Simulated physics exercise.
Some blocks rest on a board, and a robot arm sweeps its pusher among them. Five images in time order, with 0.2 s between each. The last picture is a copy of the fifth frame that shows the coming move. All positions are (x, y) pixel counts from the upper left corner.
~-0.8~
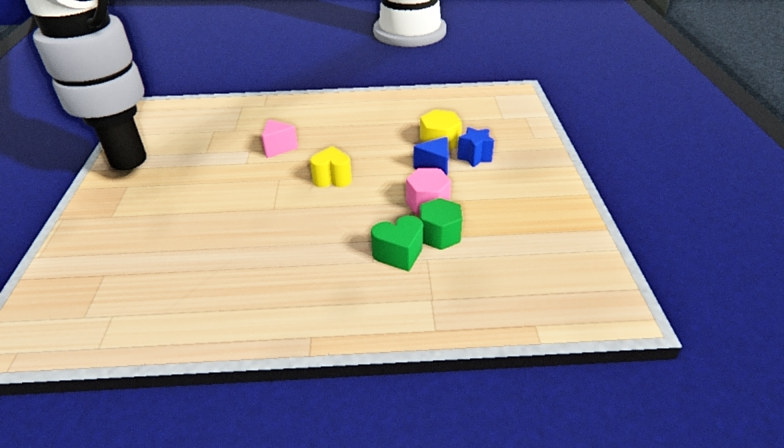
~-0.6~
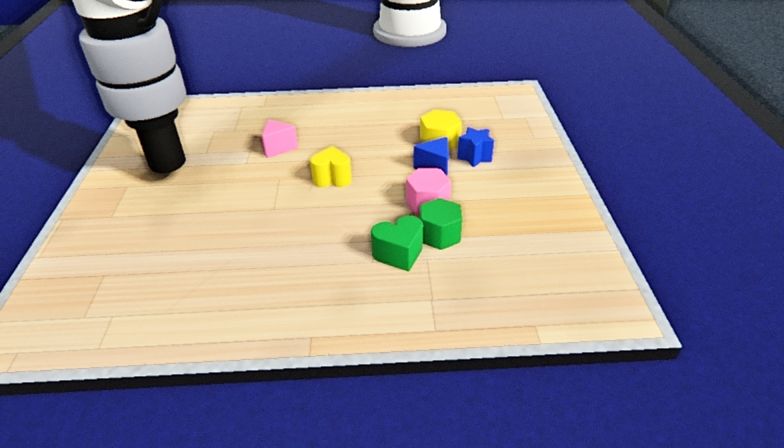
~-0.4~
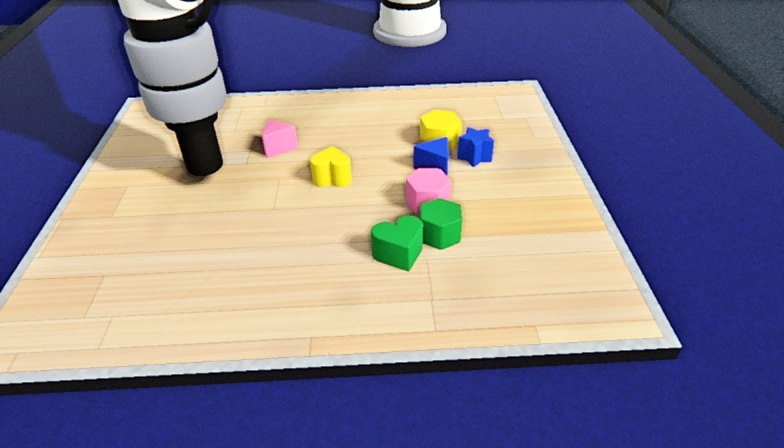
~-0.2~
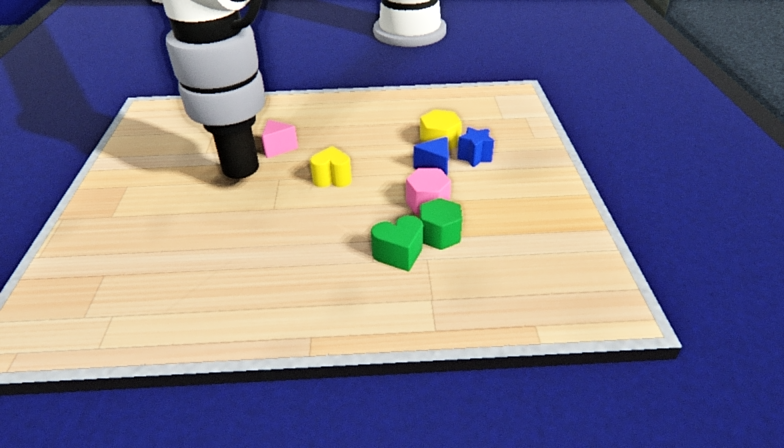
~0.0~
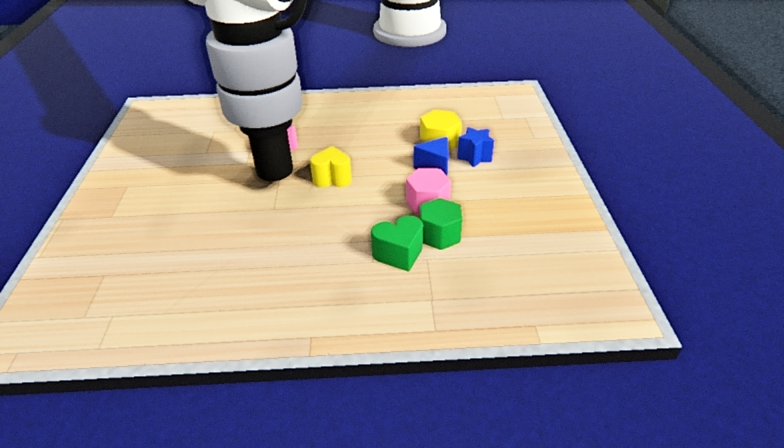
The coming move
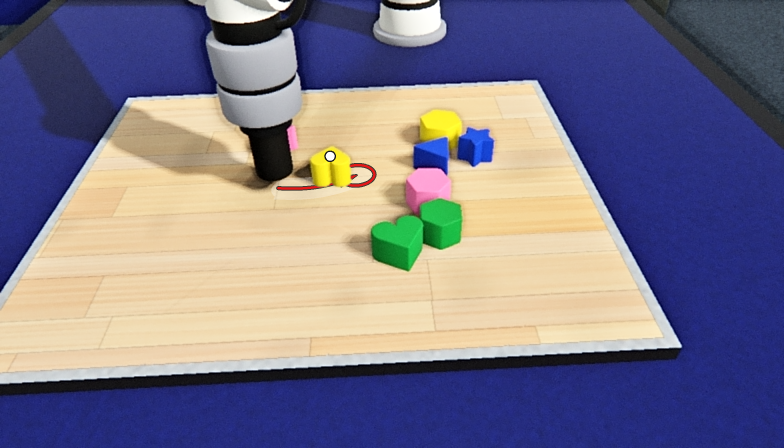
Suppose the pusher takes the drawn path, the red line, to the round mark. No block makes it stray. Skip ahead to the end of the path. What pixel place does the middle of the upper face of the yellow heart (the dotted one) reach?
The middle of its upper face will lie at (385, 139).
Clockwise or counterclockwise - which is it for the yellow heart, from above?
It twists anticlockwise.
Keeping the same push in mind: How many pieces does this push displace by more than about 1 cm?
1 block.
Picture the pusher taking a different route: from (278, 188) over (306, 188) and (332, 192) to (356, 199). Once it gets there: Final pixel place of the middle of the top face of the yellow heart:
At pixel (364, 154).
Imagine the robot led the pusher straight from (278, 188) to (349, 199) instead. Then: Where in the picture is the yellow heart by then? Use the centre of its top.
The centre of its top will be at (357, 154).
The line goes from (278, 188) through (306, 188) and (333, 184) to (357, 175); the dot is on the yellow heart.
The first path, step by step. Halfway along, pusher (317, 170); yellow heart (352, 152), turned 15° anticlockwise.
At the end, pusher (355, 159); pink triangle unmoved; yellow heart (385, 139), turned 30° anticlockwise.
